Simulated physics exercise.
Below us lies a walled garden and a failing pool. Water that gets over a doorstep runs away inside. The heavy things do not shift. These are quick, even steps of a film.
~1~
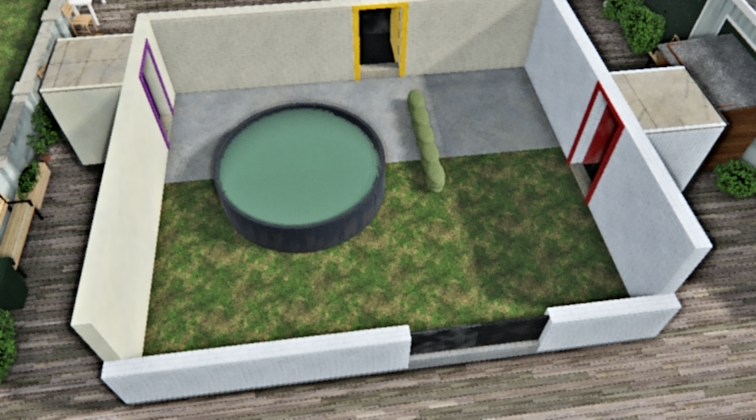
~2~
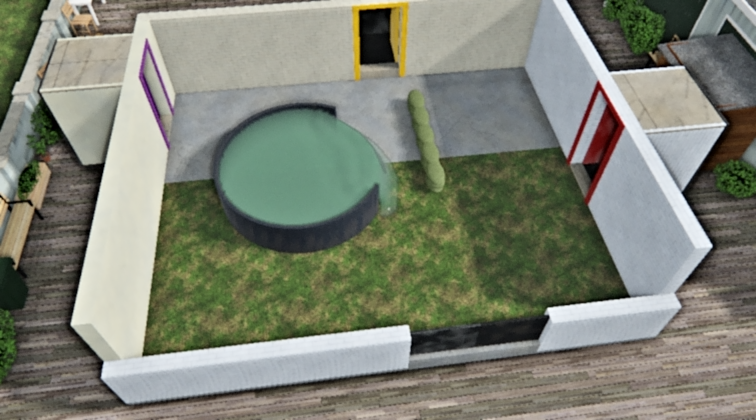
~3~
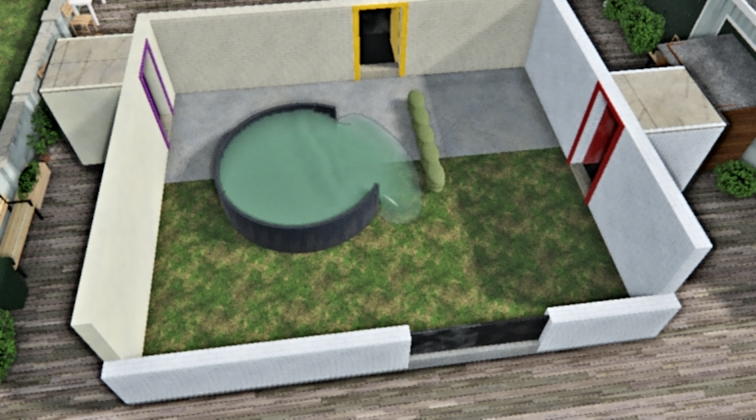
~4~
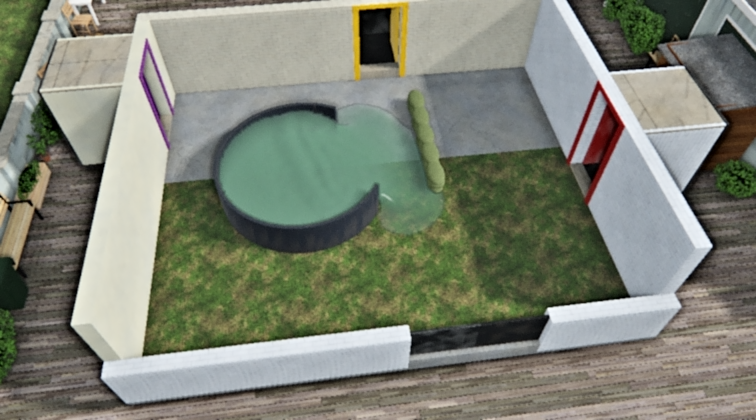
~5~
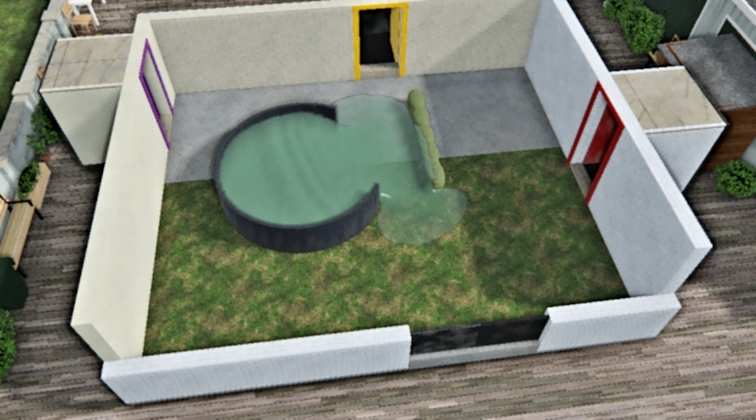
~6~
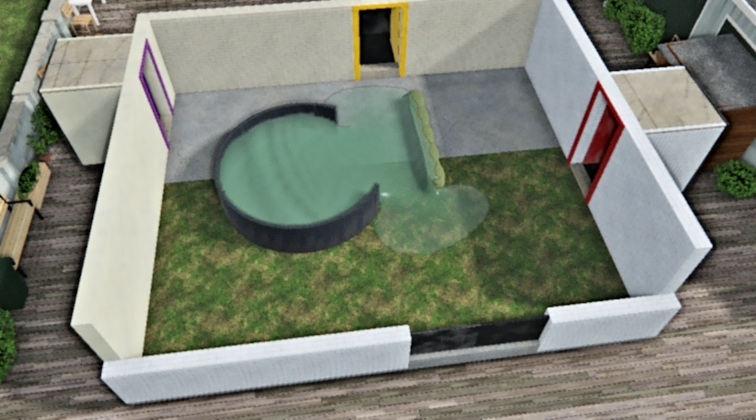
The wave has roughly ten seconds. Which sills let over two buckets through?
In the end: The yellow door floods; the red door floods; the purple door floods.
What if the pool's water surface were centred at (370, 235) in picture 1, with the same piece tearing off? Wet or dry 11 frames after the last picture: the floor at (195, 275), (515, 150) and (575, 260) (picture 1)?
As listed: Clear, covered, flooded.
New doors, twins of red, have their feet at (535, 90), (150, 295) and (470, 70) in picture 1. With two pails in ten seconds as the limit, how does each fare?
One after the other: Passes that mark, holds, keeps below it.
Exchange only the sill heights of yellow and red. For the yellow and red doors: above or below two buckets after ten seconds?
One by one: Yellow door takes more; red door keeps below it.
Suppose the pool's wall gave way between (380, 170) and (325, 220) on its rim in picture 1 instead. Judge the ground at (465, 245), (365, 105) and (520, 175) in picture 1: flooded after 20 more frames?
One after the other: Wet, clear, wet.
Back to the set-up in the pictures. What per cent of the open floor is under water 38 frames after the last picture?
Near 85 in a hundred.
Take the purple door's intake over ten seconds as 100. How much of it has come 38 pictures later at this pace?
Close to 60 %.
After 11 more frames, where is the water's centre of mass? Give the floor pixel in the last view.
Roughly at (361, 166).
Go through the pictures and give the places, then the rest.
Still water in the round tank at (300, 163), in the first picture.
Water pours out at (375, 157) and has run to a hidden place, in the second picture.
The front is at (409, 219), out from the gap at (375, 158), in the third picture.
Water pours out at (375, 159) and has run to (418, 228), in the fourth picture.
The front is at (351, 98), out from the gap at (375, 160), in the fifth picture.
The front is at (481, 217), out from the gap at (375, 160), in the sixth picture.
A moment on, water covers 25 % of the floor; the yellow door under two buckets in, the red door not reached, the purple door not reached.
Next, water covers 45 % of the floor; the yellow door far over two buckets in, the red door not reached, the purple door not reached.
Then, water covers 70 % of the floor; the yellow door far over two buckets in, the red door wet at the sill, nothing in, the purple door wet at the sill, nothing in.
Later, water covers 85 % of the floor; the yellow door far over two buckets in, the red door over two buckets in, the purple door far over two buckets in.
In the end, water covers 95 % of the floor; the yellow door far over two buckets in, the red door far over two buckets in, the purple door far over two buckets in.
